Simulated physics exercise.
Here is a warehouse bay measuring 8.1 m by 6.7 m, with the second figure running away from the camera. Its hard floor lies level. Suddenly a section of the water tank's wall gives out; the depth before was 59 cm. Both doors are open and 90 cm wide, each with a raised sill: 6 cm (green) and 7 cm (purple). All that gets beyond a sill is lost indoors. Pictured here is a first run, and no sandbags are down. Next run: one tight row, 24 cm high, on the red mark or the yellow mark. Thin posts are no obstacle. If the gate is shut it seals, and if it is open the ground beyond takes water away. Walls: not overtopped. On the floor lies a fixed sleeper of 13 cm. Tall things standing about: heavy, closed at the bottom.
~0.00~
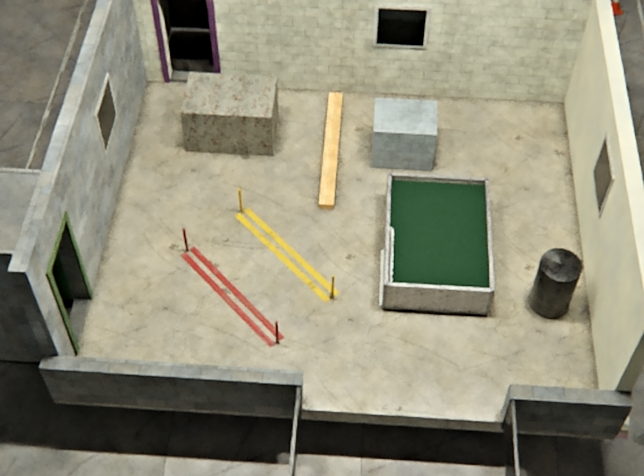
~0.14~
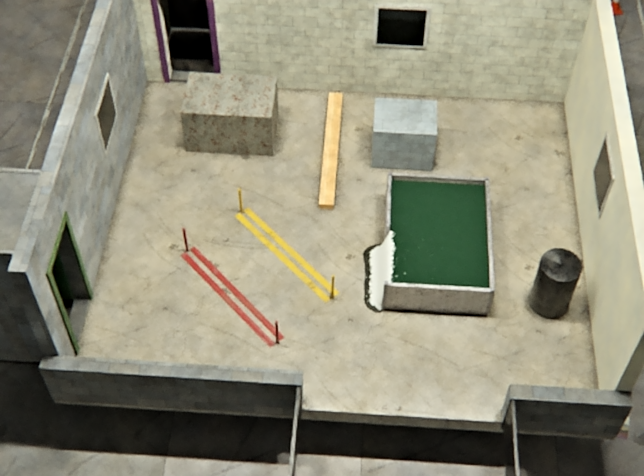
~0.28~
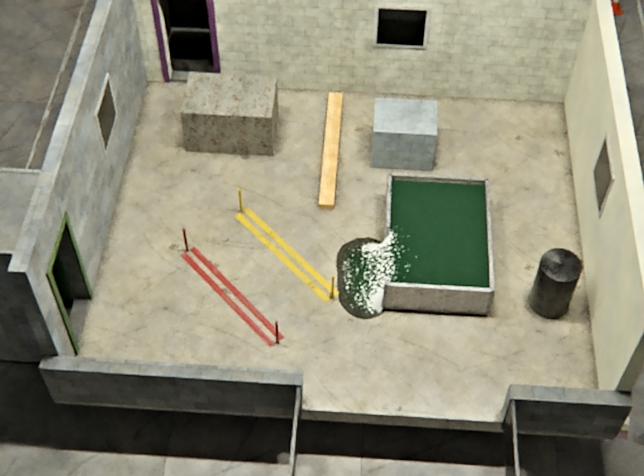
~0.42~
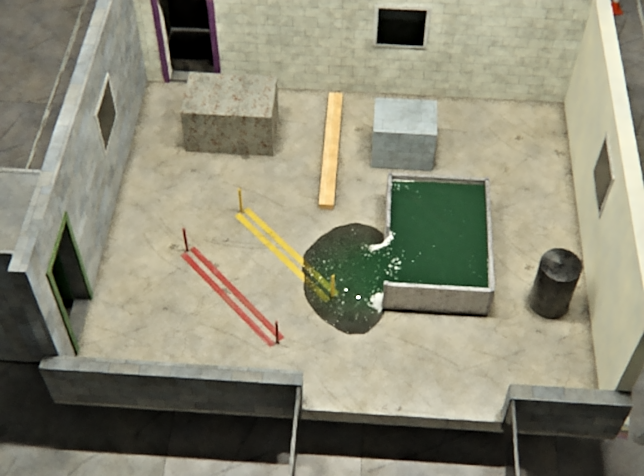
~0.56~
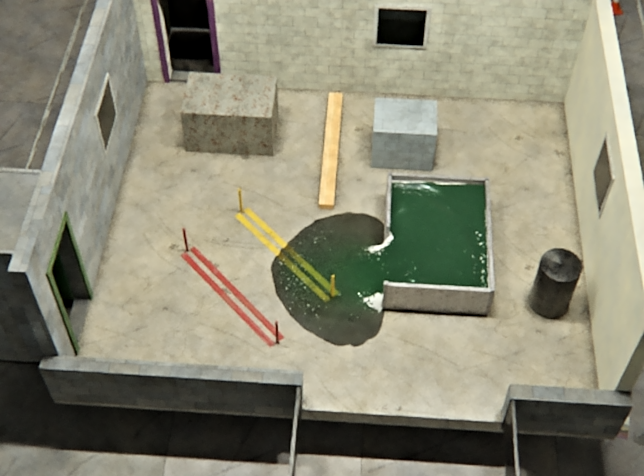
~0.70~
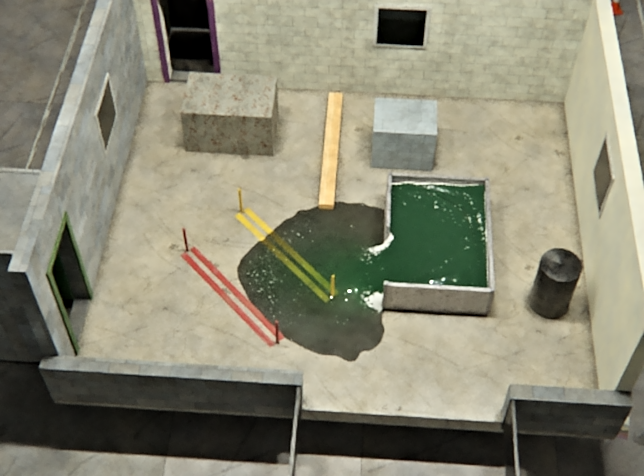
The clip shows a walled bay with a tank of green water whose left side breaks open; water pours out leftward and spreads across the pale floor in a widening dark pool, covering the yellow stripes and reaching the red ones.
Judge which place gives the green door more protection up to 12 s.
More protection comes from red.
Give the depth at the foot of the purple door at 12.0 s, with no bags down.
It comes to some 7.5 cm deep at that spot.
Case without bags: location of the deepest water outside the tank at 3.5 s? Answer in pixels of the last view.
Around (112, 352).
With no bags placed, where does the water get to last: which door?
Purple.
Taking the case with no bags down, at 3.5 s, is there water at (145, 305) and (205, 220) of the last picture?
Point 1: Submerged; point 2: Submerged.
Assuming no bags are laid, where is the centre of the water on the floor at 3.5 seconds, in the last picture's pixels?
I'd say somewhere about (282, 266).
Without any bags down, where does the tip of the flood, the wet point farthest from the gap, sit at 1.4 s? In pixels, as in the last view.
The farthest wet point sits close to (117, 285).
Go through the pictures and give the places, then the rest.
In the first frame, still water, 59 cm deep, in the water tank at (438, 232).
In the second frame, water pours out at (387, 270) and has run 0.6 m, to (378, 248); typically 9 cm deep outside, 59 cm at the water tank's back.
In the third frame, water pours out at (387, 271) and has run 0.9 m, to (346, 249); typically 10 cm deep outside, 59 cm at the water tank's back.
In the fourth frame, water pours out at (387, 273) and has run 1.4 m, to (310, 256); typically 7 cm deep outside, 59 cm at the water tank's back.
In the fifth frame, the front is at (277, 265), 1.8 m from the gap at (387, 272); 3.2 m2 of floor is under water; 54 cm left at the back of the water tank.
In the sixth frame, the front is at (244, 266), 2.4 m from the gap at (387, 272); 4.6 m2 of floor is under water; 49 cm left at the back of the water tank.
After 1.4 s water covers 25 % of the floor and is deepest (34 cm) near (380, 292) in the run without bags; in at the green door, 0 L with no bags, 0 L with the row on red, 0 L on yellow.
After 2.2 s water covers 40 % of the floor and is deepest (25 cm) near (380, 292) in the run without bags; in at the green door, 6 L with no bags, 0 L with the row on red, 0 L on yellow.
After 3.5 s water covers 40 % of the floor and is deepest (24 cm) near (112, 352) in the run without bags; in at the green door, 81 L with no bags, 0 L with the row on red, 18 L on yellow.
After 7.0 s water covers 50 % of the floor and is deepest (12 cm) near (148, 81) in the run without bags; in at the green door, 184 L with no bags, 10 L with the row on red, 70 L on yellow.
After 12.0 s water covers 60 % of the floor and is deepest (10 cm) near (321, 104) in the run without bags; in at the green door, 195 L with no bags, 18 L with the row on red, 73 L on yellow.
